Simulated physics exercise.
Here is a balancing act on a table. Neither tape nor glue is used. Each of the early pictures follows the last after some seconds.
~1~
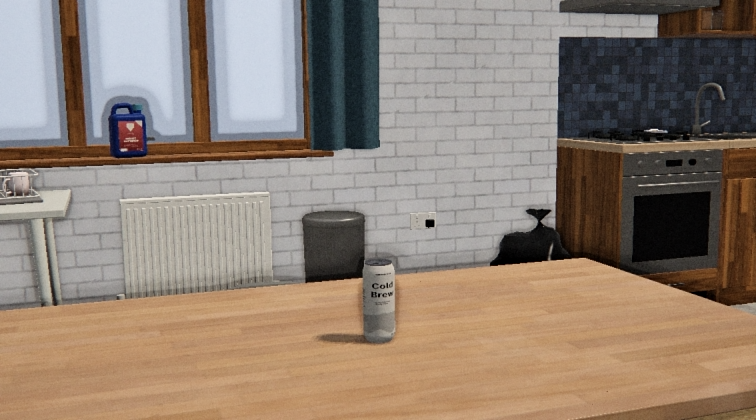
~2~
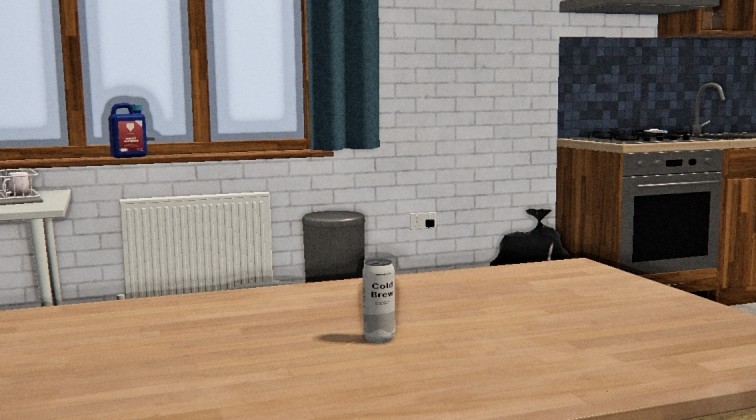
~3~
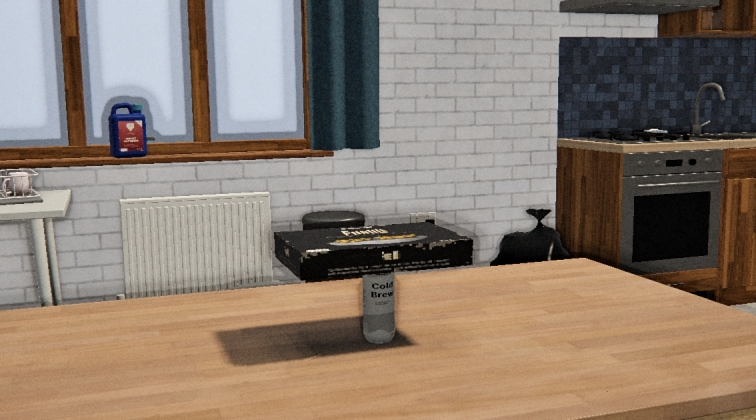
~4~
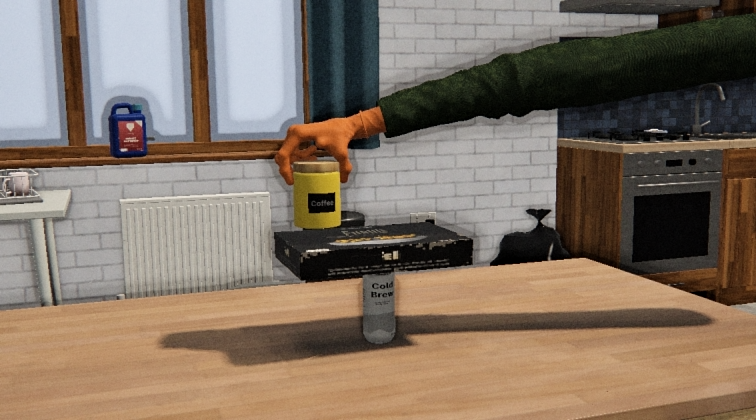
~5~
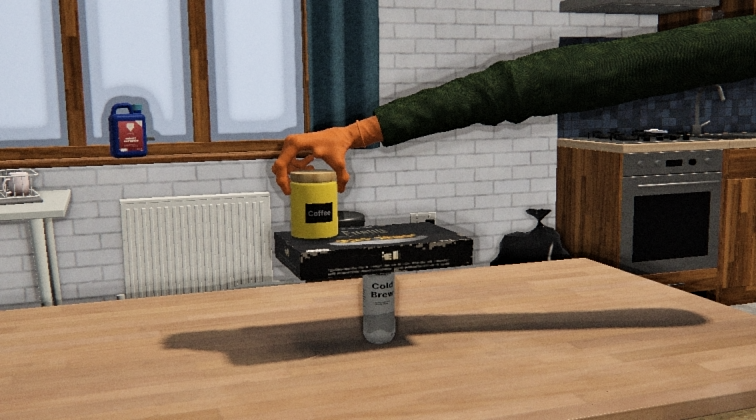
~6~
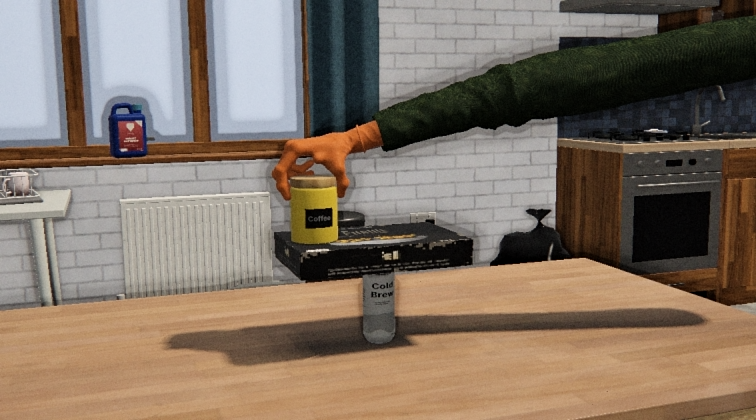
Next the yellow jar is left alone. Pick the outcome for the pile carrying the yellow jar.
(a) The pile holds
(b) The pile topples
The pile topples (b).
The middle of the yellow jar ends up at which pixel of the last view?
The object ends up somewhere around (217, 341).
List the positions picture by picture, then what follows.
In the first picture, the last thing is not in view yet; white can (379, 301).
In the second picture, the last thing is not in view yet; white can (379, 301).
In the third picture, the last thing is not in view yet; white can (379, 301).
The fourth picture shows still above its spot; yellow jar (317, 193); white can (379, 301).
The fifth picture shows still above its spot; yellow jar (314, 203); white can (379, 301).
The sixth picture shows set down, still held; yellow jar (314, 208); white can (379, 301).
Then, 0.30 s later than the last frame, yellow jar now fallen; black packet tilted by 31°.
Then, 0.50 s later than the last frame, black packet tilted by 70°.
Then, 0.90 s later than the last frame, black packet now fallen; white can tilted by 24°.
Then, 1.00 s later than the last frame, white can tilted by 69°.
When it is over, fallen, yellow jar, white can and black packet. End places, in pixels of the last picture, yellow jar near (218, 340). The stack loses its balance.
